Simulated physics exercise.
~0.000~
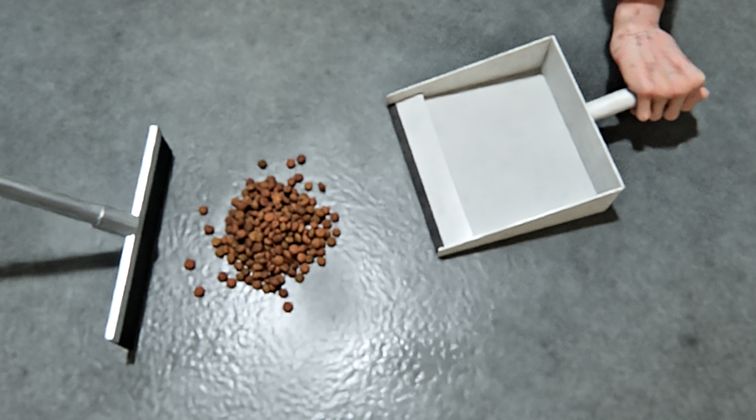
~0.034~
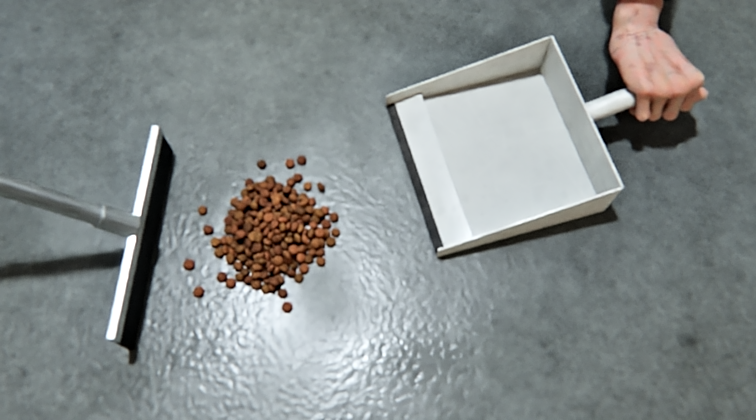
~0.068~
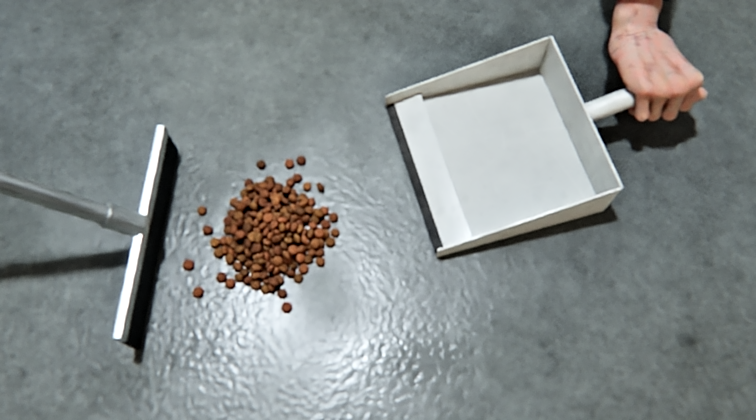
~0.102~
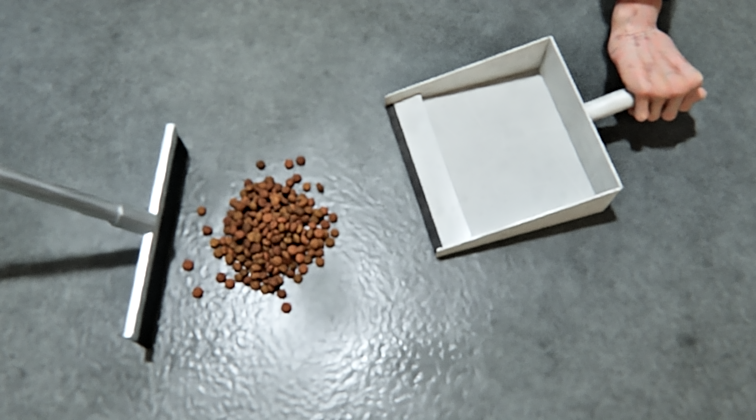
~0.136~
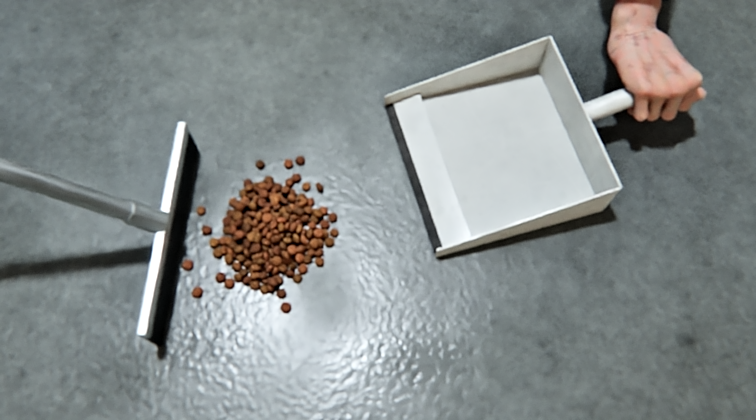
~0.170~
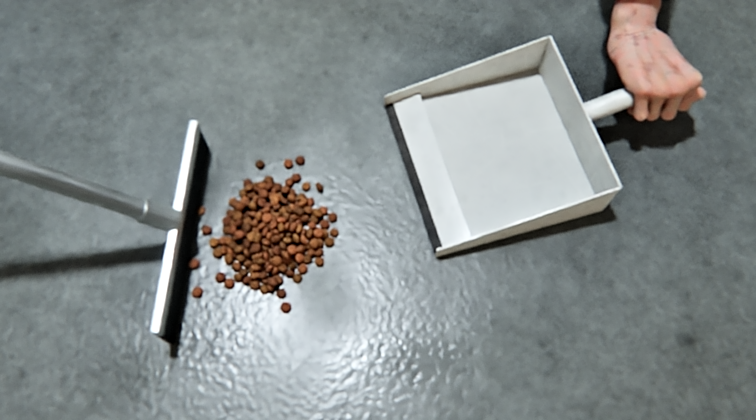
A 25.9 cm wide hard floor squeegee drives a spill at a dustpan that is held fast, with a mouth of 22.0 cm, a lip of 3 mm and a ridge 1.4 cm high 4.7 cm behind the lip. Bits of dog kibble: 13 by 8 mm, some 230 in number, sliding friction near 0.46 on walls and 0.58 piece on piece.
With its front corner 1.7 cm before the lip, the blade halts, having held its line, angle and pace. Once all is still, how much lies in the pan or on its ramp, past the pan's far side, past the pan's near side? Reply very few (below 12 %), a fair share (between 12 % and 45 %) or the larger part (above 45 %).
Pan - very few; far side - very few; near side - a fair share.
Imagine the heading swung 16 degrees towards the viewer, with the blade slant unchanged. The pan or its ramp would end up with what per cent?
15 per cent.
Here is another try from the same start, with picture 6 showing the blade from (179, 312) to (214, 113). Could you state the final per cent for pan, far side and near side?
Pan: 0, far side: 0, near side: 15.
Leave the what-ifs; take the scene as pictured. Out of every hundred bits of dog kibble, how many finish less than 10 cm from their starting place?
Around 0 per cent, give or take.
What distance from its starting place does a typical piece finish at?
That distance is close to 16 cm.
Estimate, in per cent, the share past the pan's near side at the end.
Estimated share: 20 per cent.
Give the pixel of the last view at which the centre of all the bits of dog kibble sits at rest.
(398, 227) or so.
Then, at 0.43 s, middle of the blade 17 cm from the lip; 0 % over the lip, far side 0 %, near side 5 %.
Then, at 0.61 s, middle of the blade 10 cm from the lip; 0 % over the lip, far side 0 %, near side 15 %.
After 0.91 s, middle of the blade 6 cm from the lip; 10 % over the lip, far side 0 %, near side 20 %.
In the end, at 1.2 s, pan 10 %, far side 0 %, near side 20 %, in front of the lip or behind the blade 70 %.
